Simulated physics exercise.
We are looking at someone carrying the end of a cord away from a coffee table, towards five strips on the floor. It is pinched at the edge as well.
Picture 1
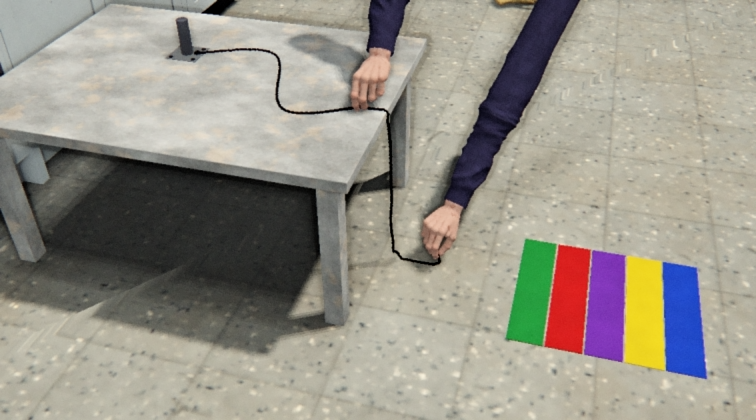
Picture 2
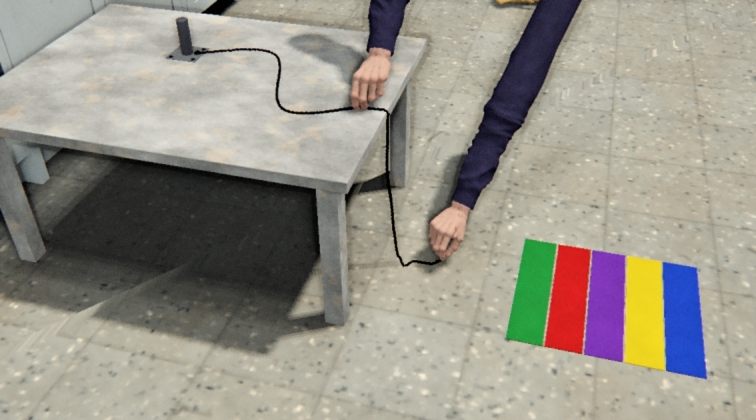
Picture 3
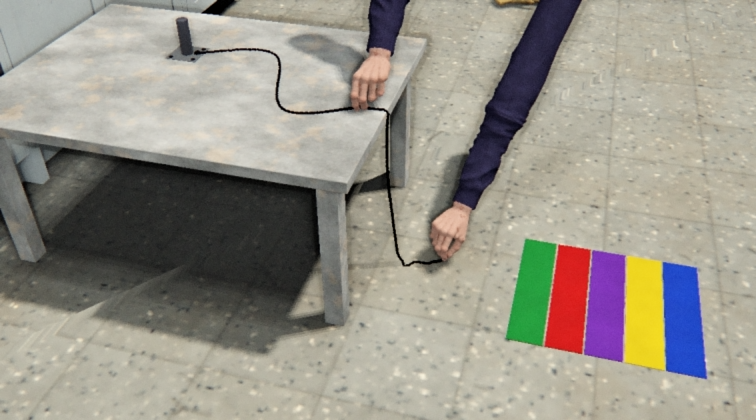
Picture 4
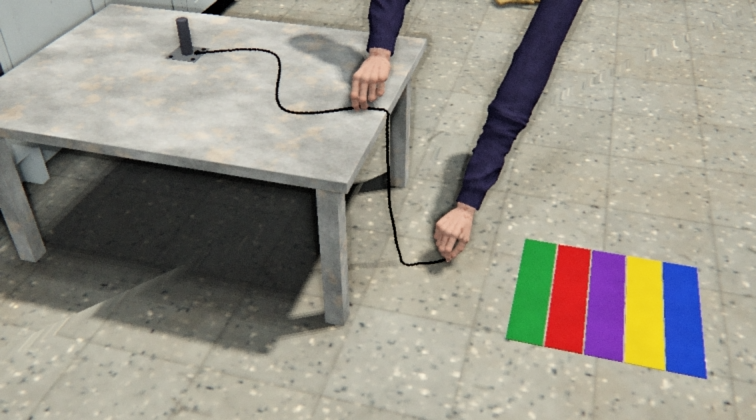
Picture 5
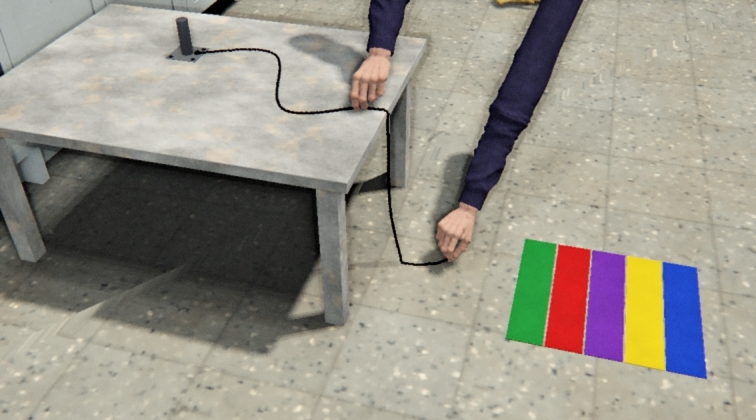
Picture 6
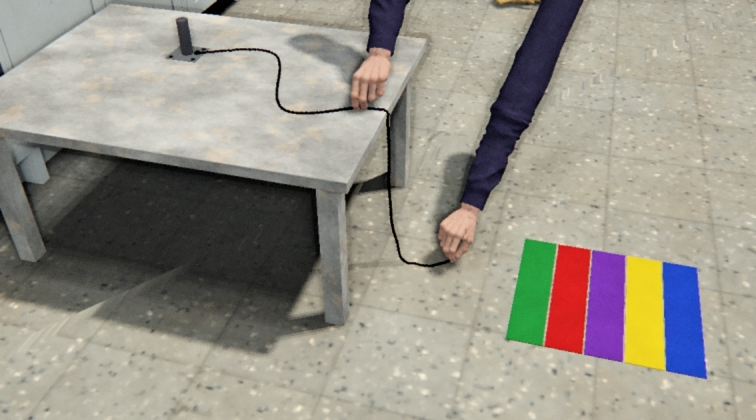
Beside a coffee table, a hand moves a dark cord's end slightly right above the floor.
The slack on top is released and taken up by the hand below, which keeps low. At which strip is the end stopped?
Over yellow.
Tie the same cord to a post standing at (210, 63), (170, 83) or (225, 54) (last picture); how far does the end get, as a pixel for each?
Near (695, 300), (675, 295) and (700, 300).
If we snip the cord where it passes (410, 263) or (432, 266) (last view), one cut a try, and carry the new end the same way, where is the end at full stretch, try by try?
In that order: (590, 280) and (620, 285).
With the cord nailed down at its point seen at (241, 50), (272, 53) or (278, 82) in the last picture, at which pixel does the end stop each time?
In that order: (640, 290), (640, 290) and (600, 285).
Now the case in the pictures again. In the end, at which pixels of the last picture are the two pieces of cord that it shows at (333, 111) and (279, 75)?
About (416, 119), and the other about (308, 81).
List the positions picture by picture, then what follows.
In the first frame, end (438, 255); green (527, 322); red (566, 329); purple (605, 337); yellow (644, 345); blue (685, 353).
In the second frame, end (445, 256); cord through (235, 50) (280, 68) (284, 110) (373, 109) (388, 179) (396, 245).
In the third frame, end (447, 256).
In the fourth frame, end (451, 257); cord through (235, 50) (280, 68) (284, 110) (373, 109) (389, 179) (397, 245).
In the fifth frame, end (453, 257).
In the sixth frame, end (455, 258); cord through (235, 50) (280, 68) (284, 110) (373, 109) (389, 180) (398, 244).
Soon after, end near (590, 282); over red.
Then, end near (629, 289); over yellow.
At full stretch, end near (652, 293); over yellow. The end stops over the yellow strip.
